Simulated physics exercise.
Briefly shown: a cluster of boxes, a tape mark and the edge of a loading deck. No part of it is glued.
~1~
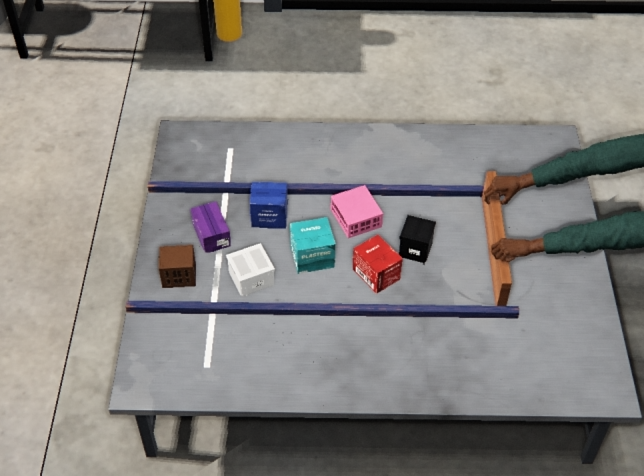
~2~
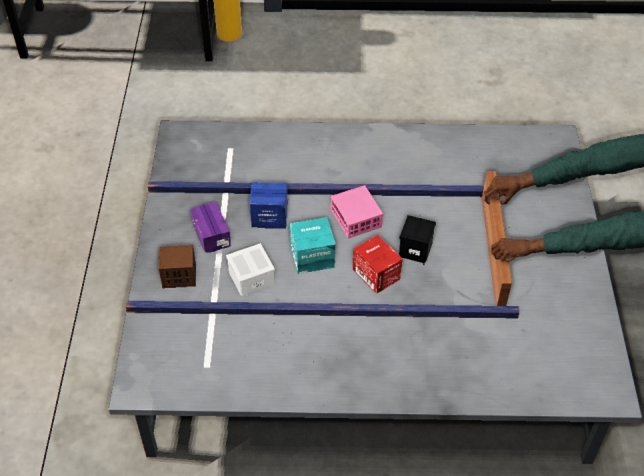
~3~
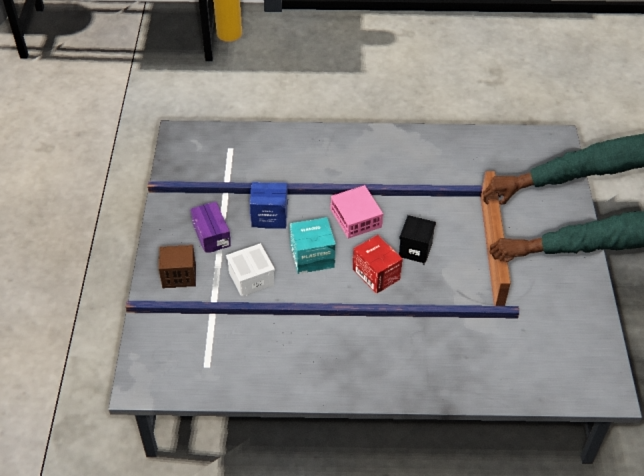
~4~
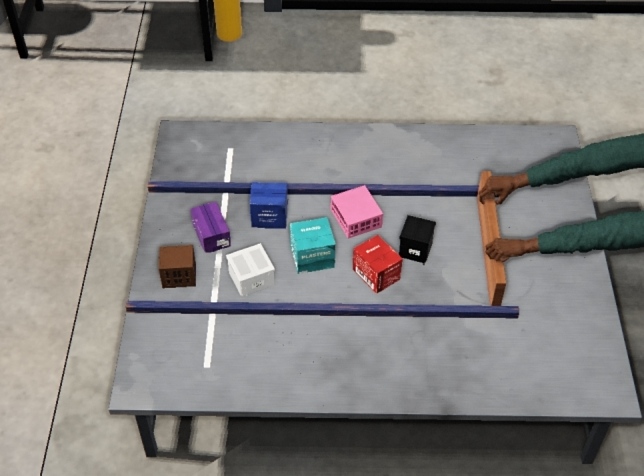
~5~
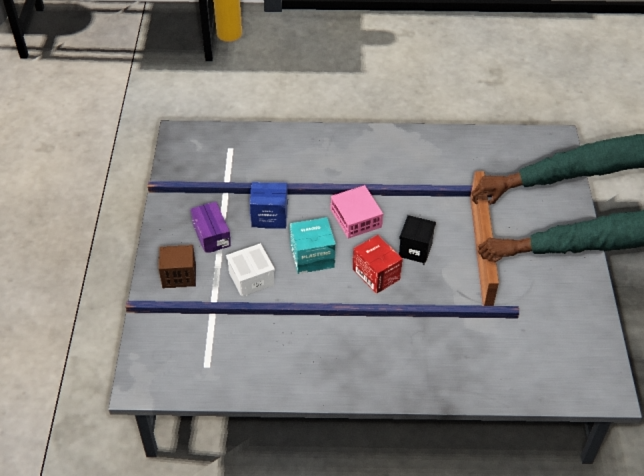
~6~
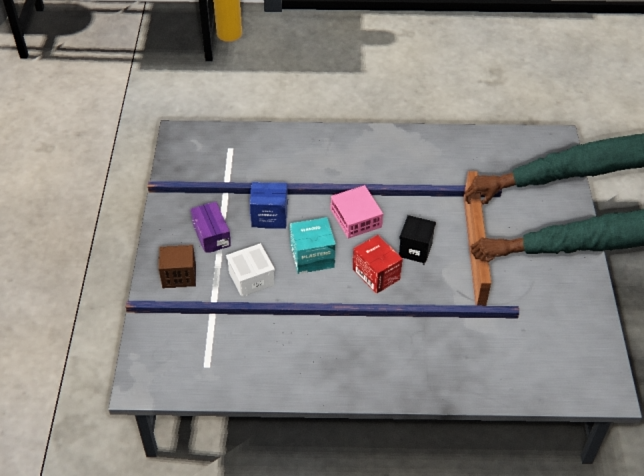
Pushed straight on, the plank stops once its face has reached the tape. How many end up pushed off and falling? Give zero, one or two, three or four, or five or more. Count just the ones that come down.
One or a pair drop.
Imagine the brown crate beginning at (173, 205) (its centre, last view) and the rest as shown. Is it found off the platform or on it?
Lab note: From that start it is gone.
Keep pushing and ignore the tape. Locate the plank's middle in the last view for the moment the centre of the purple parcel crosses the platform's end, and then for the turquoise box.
About (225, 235), and about (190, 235) for the other.
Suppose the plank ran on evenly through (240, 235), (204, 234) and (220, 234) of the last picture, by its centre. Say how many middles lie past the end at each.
Place by place: 0, 2 and 2.
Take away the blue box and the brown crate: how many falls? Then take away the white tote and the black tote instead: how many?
0 in the first case, 1 in the second.
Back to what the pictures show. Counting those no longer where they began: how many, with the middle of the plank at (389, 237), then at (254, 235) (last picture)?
I make it 2 at the first spot and 8 at the other.
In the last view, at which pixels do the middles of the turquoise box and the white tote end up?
First object: (170, 238); second object: (158, 270).
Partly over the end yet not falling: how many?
Count: 0.
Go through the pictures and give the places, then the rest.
The first frame shows brown crate (178, 267); purple parcel (211, 228); white tote (251, 271); plank (496, 238); tape (220, 248).
The second frame shows purple parcel (211, 228); pink crate (357, 212).
The third frame shows white tote (251, 271); black tote (417, 240).
The fourth frame shows brown crate (178, 267); blue box (269, 205).
The fifth frame shows purple parcel (211, 228); red box (377, 264).
The sixth frame shows brown crate (178, 267); purple parcel (211, 228); white tote (251, 271); plank (477, 238); tape (220, 248).
A little later, none off yet; brown crate at rest near (178, 267); purple parcel at rest near (211, 228); white tote at rest near (251, 271).
When it is over, the number that fall off is one or two; down, purple parcel and brown crate.
